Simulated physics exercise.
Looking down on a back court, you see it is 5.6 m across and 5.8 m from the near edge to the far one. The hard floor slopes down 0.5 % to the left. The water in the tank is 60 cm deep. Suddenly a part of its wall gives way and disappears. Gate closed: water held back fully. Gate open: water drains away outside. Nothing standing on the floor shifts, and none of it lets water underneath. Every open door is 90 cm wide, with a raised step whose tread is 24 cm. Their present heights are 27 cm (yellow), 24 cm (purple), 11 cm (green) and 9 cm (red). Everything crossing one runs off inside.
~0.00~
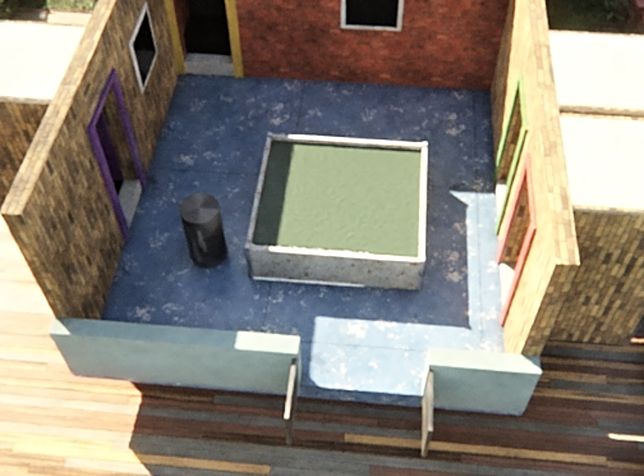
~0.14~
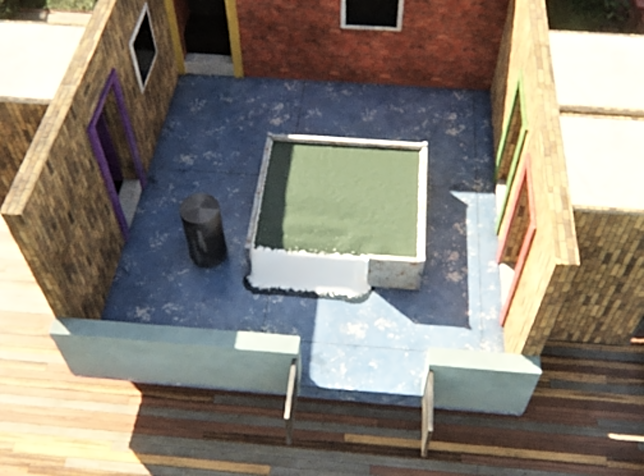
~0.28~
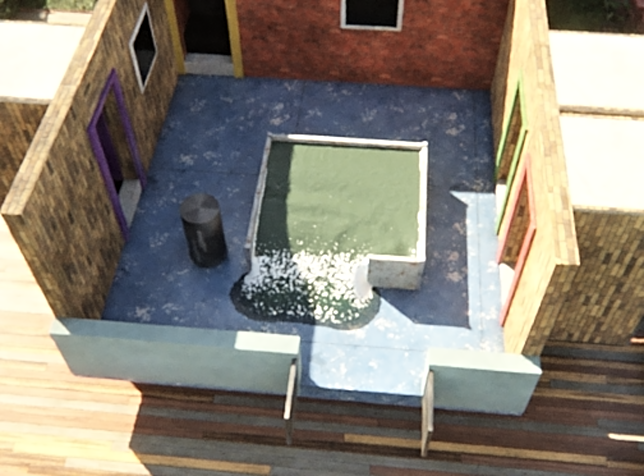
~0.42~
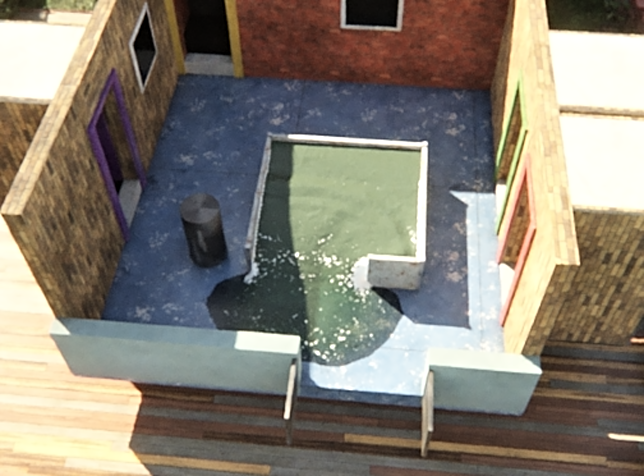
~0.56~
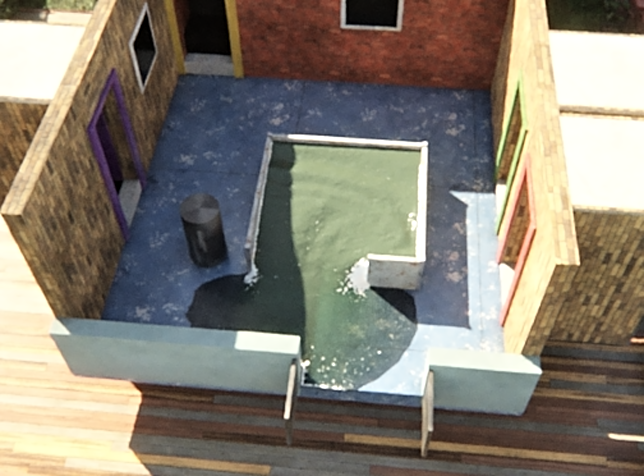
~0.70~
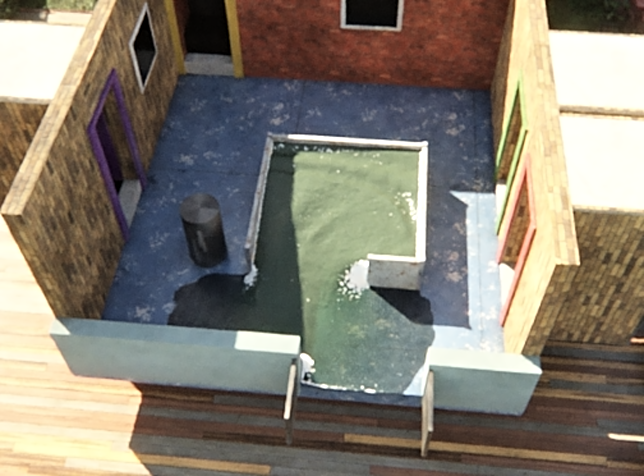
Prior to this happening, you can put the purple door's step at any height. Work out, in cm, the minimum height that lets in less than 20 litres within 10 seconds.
I would say 6 cm.
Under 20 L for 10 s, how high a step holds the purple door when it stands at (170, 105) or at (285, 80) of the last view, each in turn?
Roughly 8.5 cm for the first and 9.5 cm for the second.
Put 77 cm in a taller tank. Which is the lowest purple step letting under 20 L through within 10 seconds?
8.5 cm.
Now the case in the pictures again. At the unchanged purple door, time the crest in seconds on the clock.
I'd guess close to 3.6 seconds.
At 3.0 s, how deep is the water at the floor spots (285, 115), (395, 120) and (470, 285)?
The depths come to about 0, 0 and 0 cm.
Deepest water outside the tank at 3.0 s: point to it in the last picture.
Look close to (104, 352).
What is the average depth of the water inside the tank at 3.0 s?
Close to 24 cm deep on average.
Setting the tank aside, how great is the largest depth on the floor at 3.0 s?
It gets to close to 38 centimetres there.
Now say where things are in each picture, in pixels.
In the first frame, the tank at (341, 197) is whole and still, 60 cm deep; the purple door at (121, 167) is dry.
In the second frame, the gap is at (309, 271), the front 0.3 m out at (303, 293); the back of the tank holds 60 cm.
In the third frame, the gap is at (309, 272), the front 0.7 m out at (338, 325); the back of the tank holds 60 cm.
In the fourth frame, the front is at a hidden place, 1.3 m from the gap at (310, 272); 2.5 m2 of floor is wet, 60 cm left at the back.
In the fifth frame, water pours out at (310, 273) and has run 1.7 m, to a hidden place; about 7 cm deep outside, 60 cm at the back.
In the sixth frame, the front is at a hidden place, 1.8 m from the gap at (310, 272); 4.2 m2 of floor is wet, 56 cm left at the back; the purple door at (121, 167), 3.0 m from the gap, is still 2.0 m from the nearest water.
After 1.4 s water covers 20 % of the floor, deepest (44 cm) near (275, 366); it has not reached the purple door.
After 3.0 s water covers 35 % of the floor, deepest (38 cm) near (104, 352); 9 cm at the purple door, 0 litres in over its 24 cm step.
After 10.0 s water covers 95 % of the floor, deepest (12 cm) near (439, 95); 6 cm at the purple door, 0 litres in over its 24 cm step.
At the purple door as built, the water arrived by 2.3 s and peaked near 10 cm at 3.6 s.
With a step of 5 cm, 34 litres would have come in within the 10 s; with 8 cm, 6 litres. So under 20 litres takes about 6 cm.
